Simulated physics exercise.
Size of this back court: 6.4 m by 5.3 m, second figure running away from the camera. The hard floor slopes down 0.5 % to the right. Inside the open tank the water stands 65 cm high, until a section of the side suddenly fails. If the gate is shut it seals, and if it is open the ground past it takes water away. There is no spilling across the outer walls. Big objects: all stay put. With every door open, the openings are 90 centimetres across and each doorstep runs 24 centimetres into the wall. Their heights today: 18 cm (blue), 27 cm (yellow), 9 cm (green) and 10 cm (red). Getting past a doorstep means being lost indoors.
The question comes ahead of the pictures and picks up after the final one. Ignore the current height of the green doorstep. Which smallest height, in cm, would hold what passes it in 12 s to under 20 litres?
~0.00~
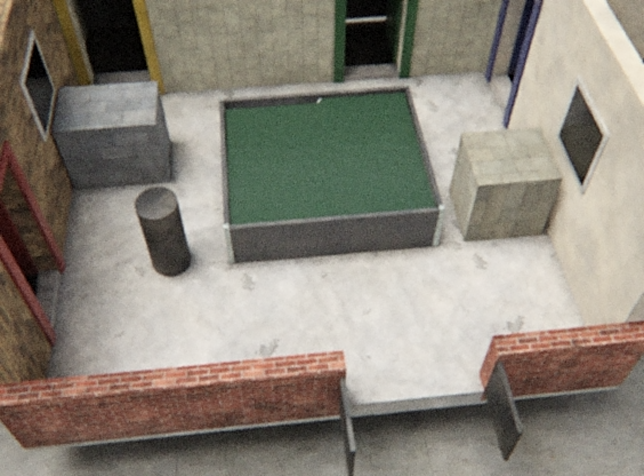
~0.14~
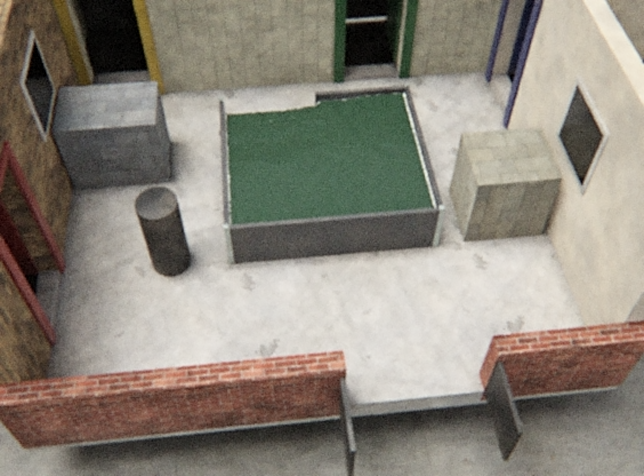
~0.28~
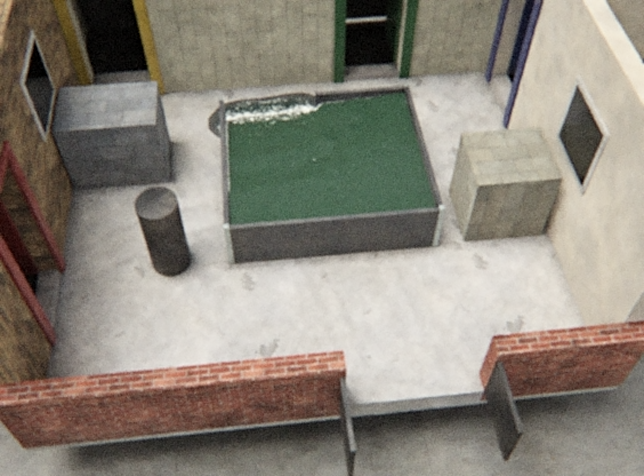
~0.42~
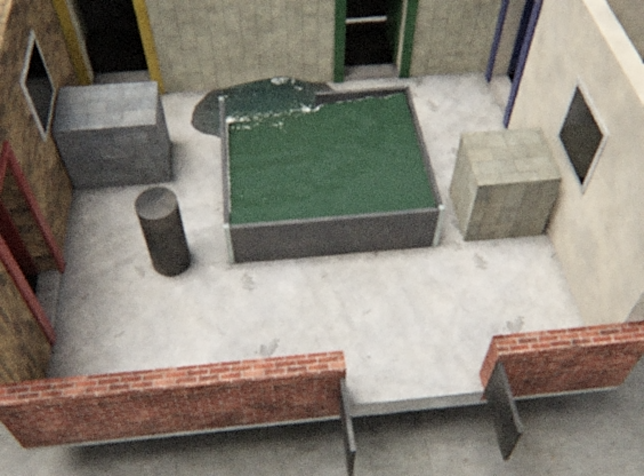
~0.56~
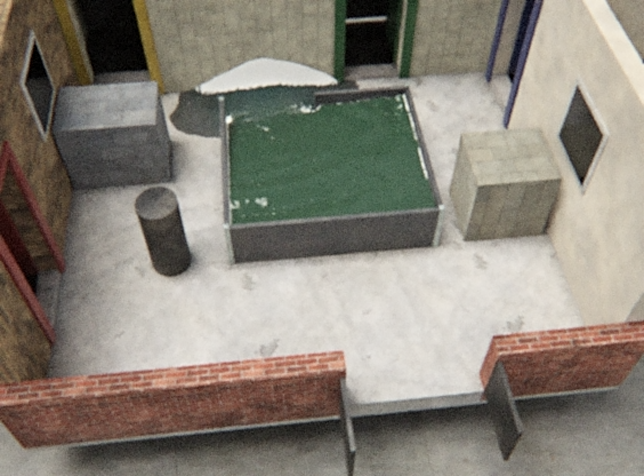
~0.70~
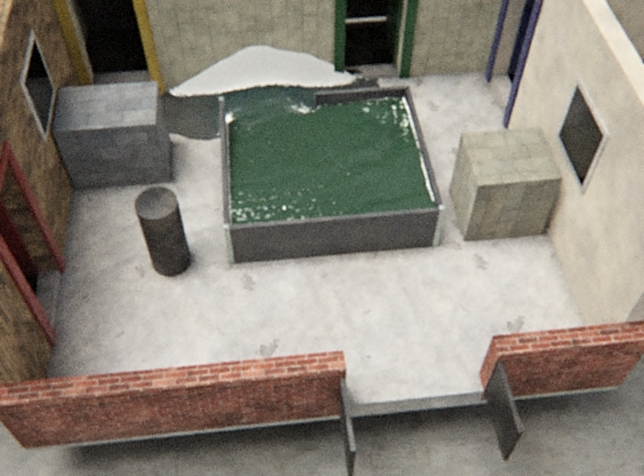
It would have to be roughly 13.5 cm high.
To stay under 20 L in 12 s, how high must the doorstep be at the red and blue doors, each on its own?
Roughly 7.5 cm for the red door and roughly 25 cm for the blue door.
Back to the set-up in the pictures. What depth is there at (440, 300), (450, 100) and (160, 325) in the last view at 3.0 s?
I'd read roughly 0, 8 and 0 cm there.
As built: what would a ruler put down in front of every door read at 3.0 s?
At the blue door the depth is 32 cm, at yellow 45 cm, at green 11 cm and at red 2 cm.
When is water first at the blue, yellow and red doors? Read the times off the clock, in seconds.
Blue = 1.6 s, yellow = 1.0 s, red = 2.4 s.
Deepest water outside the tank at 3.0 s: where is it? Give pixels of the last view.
Near (143, 105).
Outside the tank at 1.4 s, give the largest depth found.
It gets to close to 54 centimetres there.
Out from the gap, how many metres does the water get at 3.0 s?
4.6 metres.
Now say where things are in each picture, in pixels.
In the first picture, the open tank at (324, 155) is whole and still, 65 cm deep; the green door at (375, 26) is dry.
In the second picture, the front is at a hidden place, 0.3 m from the gap on the far side; 0.3 m2 of floor is wet, 65 cm left at the back.
In the third picture, water pours out on the far side and has run 0.8 m, to a hidden place; about 11 cm deep outside, 65 cm at the back.
In the fourth picture, the gap is on the far side, the front 1.1 m out at (315, 83); the back of the open tank holds 65 cm.
In the fifth picture, the front is at (349, 81), 1.3 m from the gap on the far side; 2.6 m2 of floor is wet, 65 cm left at the back.
In the sixth picture, the front is at (371, 79), 1.5 m from the gap on the far side; 2.8 m2 of floor is wet, 62 cm left at the back; water is at the green door at (375, 26).
After 1.4 s water covers 20 % of the floor, deepest (54 cm) near (259, 89); 12 cm at the green door, 1 litre in over its 9 cm doorstep.
After 3.0 s water covers 45 % of the floor, deepest (45 cm) near (143, 105); 11 cm at the green door, 10 litres in over its 9 cm doorstep.
After 12.0 s water covers 100 % of the floor, deepest (16 cm) near (433, 178); 13 cm at the green door, 80 litres in over its 9 cm doorstep.
At the green door as built, the water arrived by 0.7 s and peaked near 15 cm at 8.6 s.
Run again over the same 12 s with other heights there, 28 litres in over 12.5 cm, 13 litres over 14.5 cm. The limit of 20 litres is kept from about 13.5 cm up.
